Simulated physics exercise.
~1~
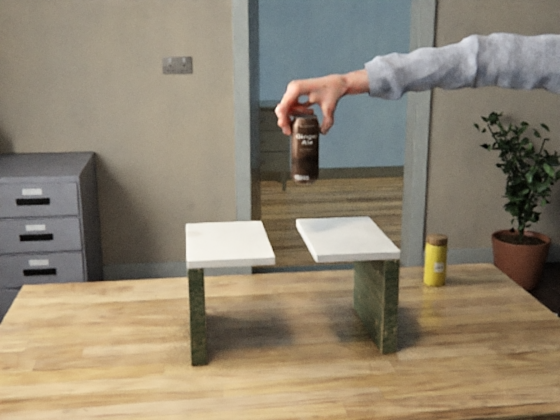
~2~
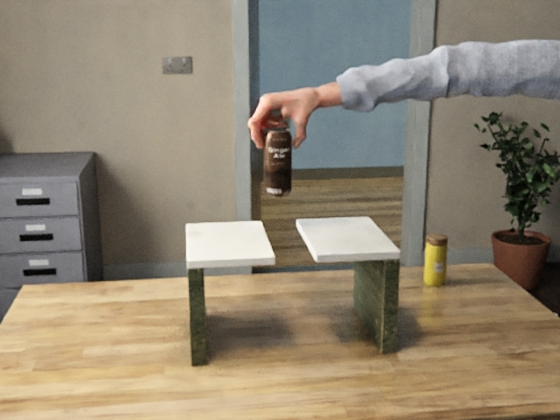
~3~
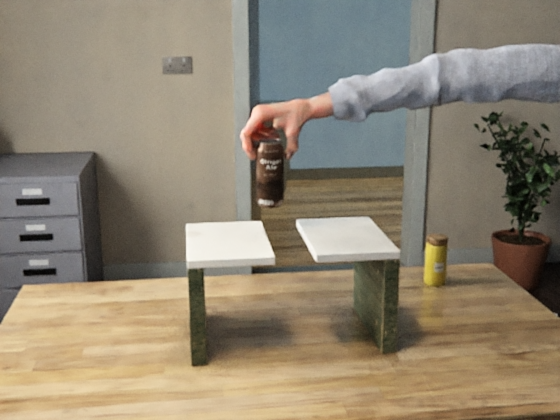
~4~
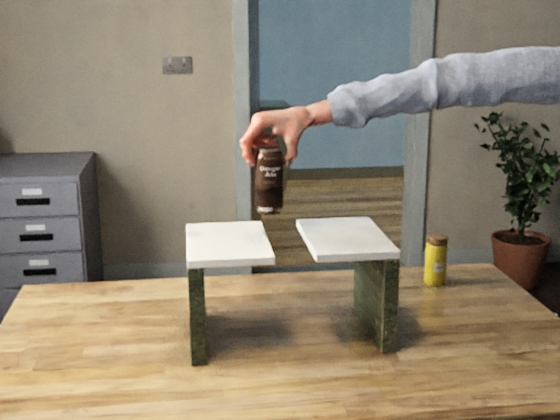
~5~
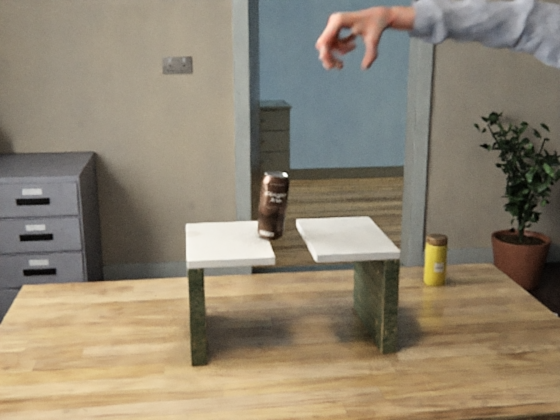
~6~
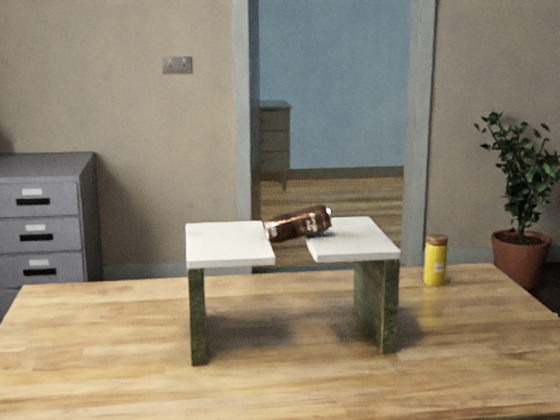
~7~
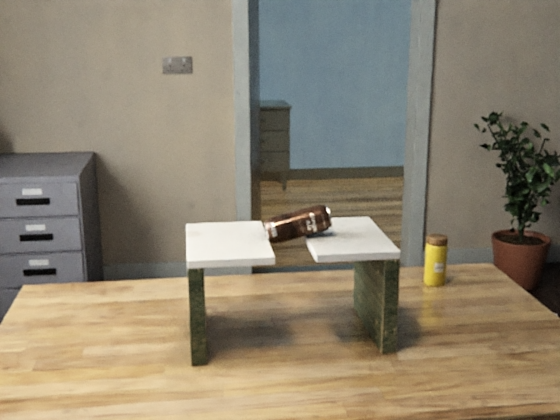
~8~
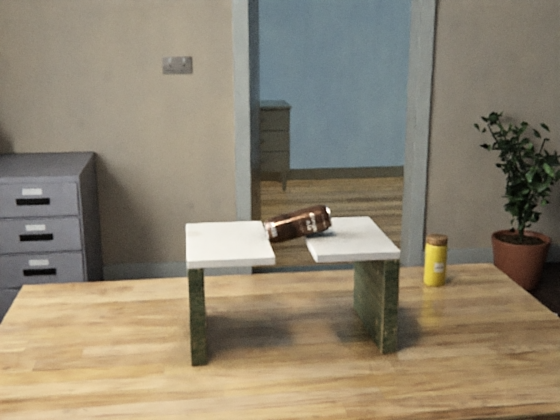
A brown can drops from a hand, tips right and lodges sideways across the gap.
